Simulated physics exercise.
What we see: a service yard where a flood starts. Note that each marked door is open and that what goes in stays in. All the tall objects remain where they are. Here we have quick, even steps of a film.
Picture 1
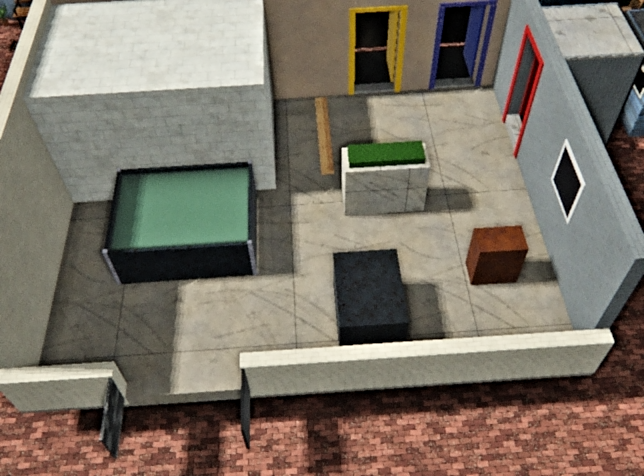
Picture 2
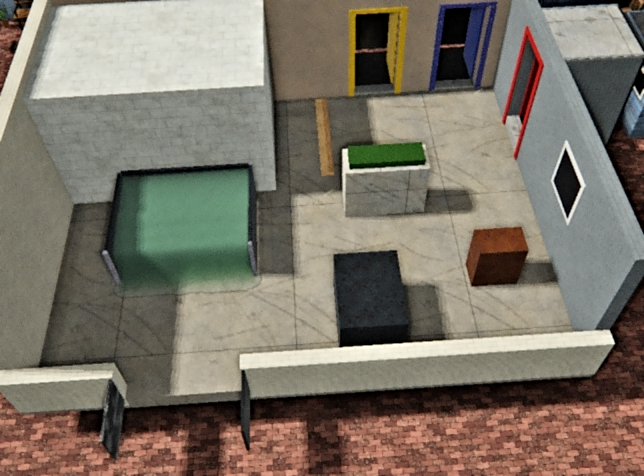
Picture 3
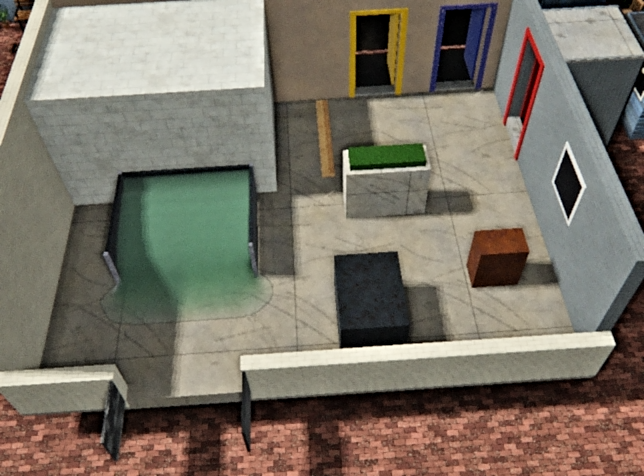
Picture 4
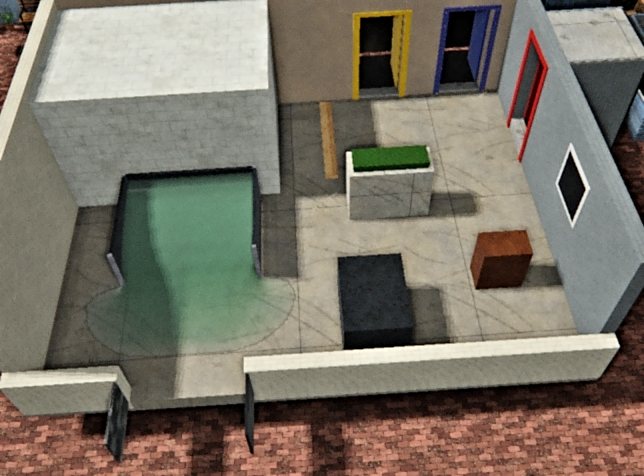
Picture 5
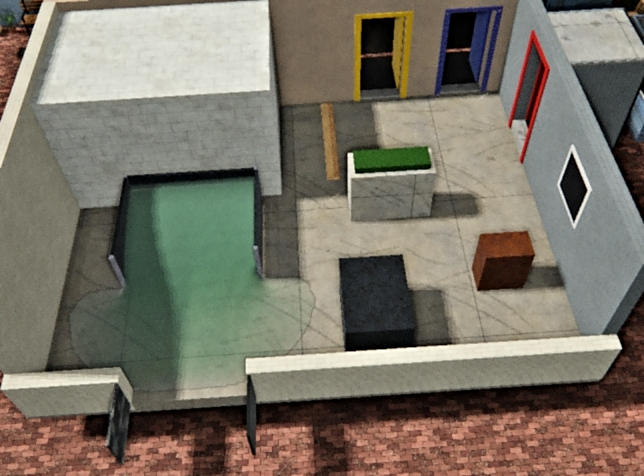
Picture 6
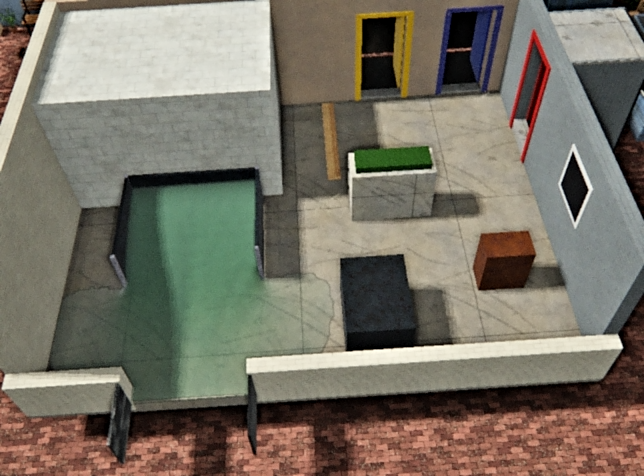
We see a walled yard with coloured doorways and several blocks, where the near side of a dark-rimmed tank opens and green water pours out, spreading across the paved floor toward the front gap and out to both sides.
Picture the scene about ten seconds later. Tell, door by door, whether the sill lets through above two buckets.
In the end the blue door will allow in no excess, the yellow door will allow in no excess, the red door will allow in no excess.
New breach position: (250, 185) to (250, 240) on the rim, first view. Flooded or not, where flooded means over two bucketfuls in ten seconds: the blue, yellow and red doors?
So the blue one ends up above, the yellow one ends up above and the red one ends up below.
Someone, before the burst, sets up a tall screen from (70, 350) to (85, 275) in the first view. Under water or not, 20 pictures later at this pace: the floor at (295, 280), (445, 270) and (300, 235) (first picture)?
Taking them in order, I'd say soaked, parched and soaked.
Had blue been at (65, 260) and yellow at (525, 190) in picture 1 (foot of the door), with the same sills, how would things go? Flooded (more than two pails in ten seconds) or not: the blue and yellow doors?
I think the blue door crosses the line and the yellow door remains below the mark.
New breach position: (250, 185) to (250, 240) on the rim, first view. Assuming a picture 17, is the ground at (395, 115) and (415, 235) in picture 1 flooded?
Well, the first place would be submerged and the second one submerged.
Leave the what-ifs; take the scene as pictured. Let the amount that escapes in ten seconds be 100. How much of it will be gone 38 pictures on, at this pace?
By my reckoning, 90 %.
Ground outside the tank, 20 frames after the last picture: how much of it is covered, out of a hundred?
Some 45 in a hundred.
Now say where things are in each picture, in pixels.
The first frame shows the tank at (182, 208) is whole and still.
In the second frame, water pours out at (185, 270) and has run to (259, 276).
In the third frame, the front is at (108, 308), out from the gap at (186, 272).
In the fourth frame, water pours out at (190, 274) and has run to (92, 323).
In the fifth frame, water pours out at (192, 276) and has run to (301, 331).
In the sixth frame, water pours out at (193, 276) and has run to a hidden place.
A moment on, water covers 25 % of the floor; the blue door not reached, the yellow door not reached, the red door not reached.
Next, water covers 30 % of the floor; the blue door not reached, the yellow door not reached, the red door not reached.
Then, water covers 45 % of the floor; the blue door not reached, the yellow door not reached, the red door not reached.
Later, water covers 50 % of the floor; the blue door not reached, the yellow door not reached, the red door not reached.
In the end, water covers 65 % of the floor; the blue door not reached, the yellow door not reached, the red door not reached.
